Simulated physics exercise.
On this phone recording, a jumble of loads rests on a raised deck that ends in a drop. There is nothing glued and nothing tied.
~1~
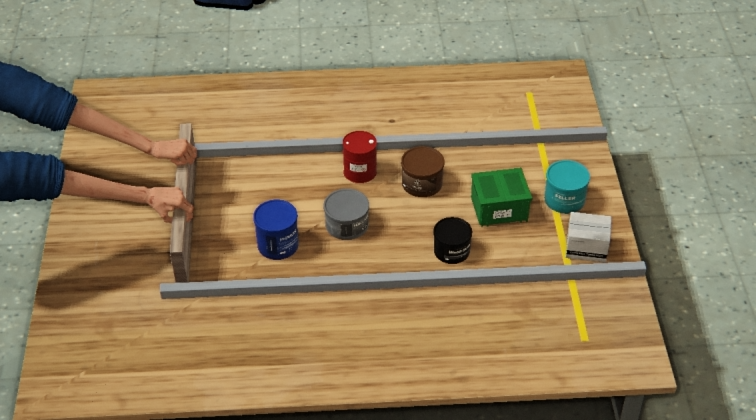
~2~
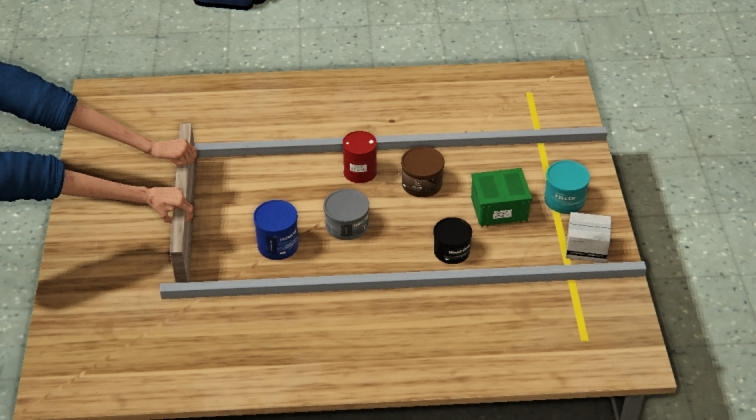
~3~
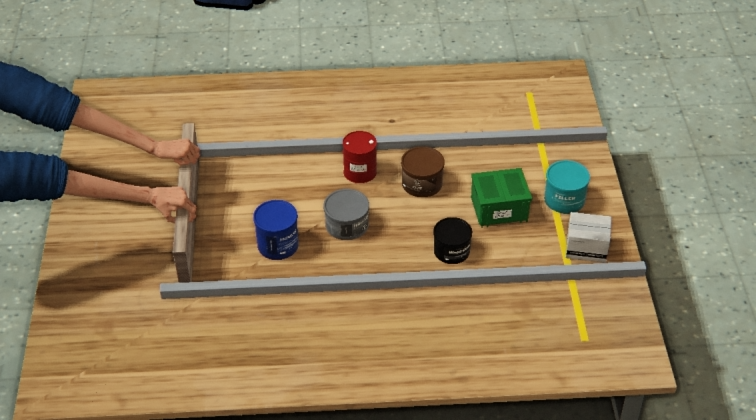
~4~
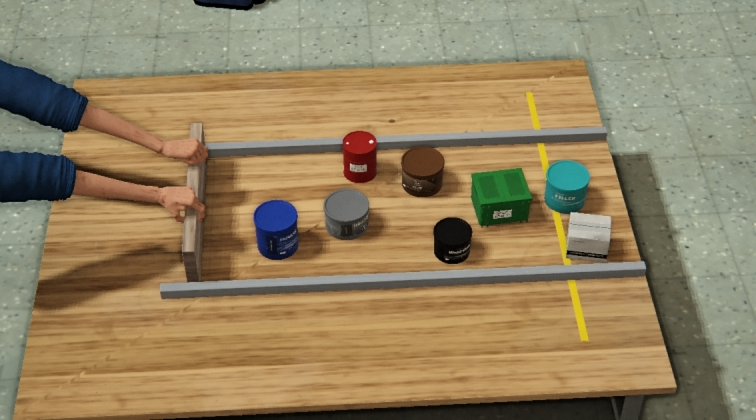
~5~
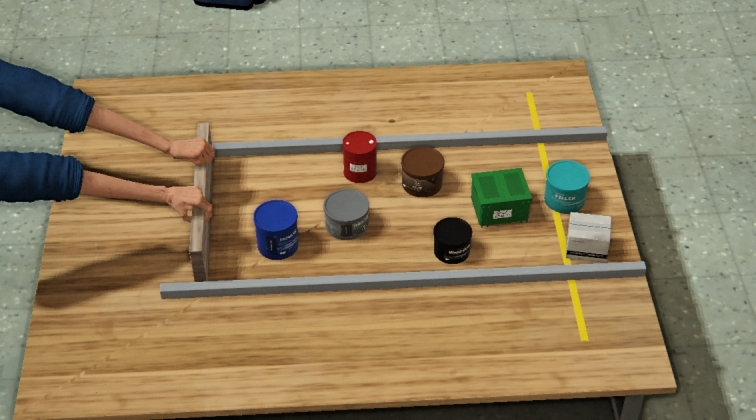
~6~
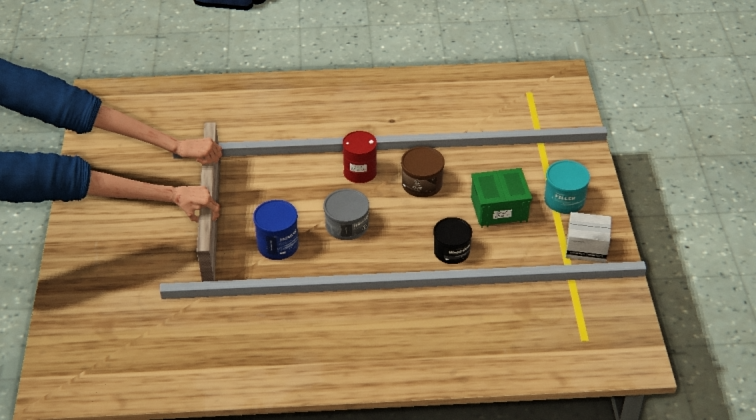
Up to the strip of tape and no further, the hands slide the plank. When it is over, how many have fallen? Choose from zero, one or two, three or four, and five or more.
When it is over, one or two have fallen.
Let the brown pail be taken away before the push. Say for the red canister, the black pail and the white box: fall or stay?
Outcome: Red canister is not lost; black pail is not lost; white box ends up off.
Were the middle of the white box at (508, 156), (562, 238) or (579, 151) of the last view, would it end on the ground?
In order of the places given, the white box rests steady, then is gone, then rests steady.
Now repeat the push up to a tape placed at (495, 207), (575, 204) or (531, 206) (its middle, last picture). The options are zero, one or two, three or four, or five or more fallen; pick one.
Well, in the order given, it's zero, either three or four and just one or two.
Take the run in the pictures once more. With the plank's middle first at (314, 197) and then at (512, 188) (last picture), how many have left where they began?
At the first place 2, at the second 8.
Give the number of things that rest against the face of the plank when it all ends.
Well, it touches 4.
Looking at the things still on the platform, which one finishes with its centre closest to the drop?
Green tote.
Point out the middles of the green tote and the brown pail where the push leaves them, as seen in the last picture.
(620, 184) and (570, 168), approximately.
Early on, none off yet; white box at rest near (588, 237); turquoise pail at rest near (566, 187); green tote at rest near (500, 198).
Finally, the number that fall off is one or two; lost, turquoise pail and white box.
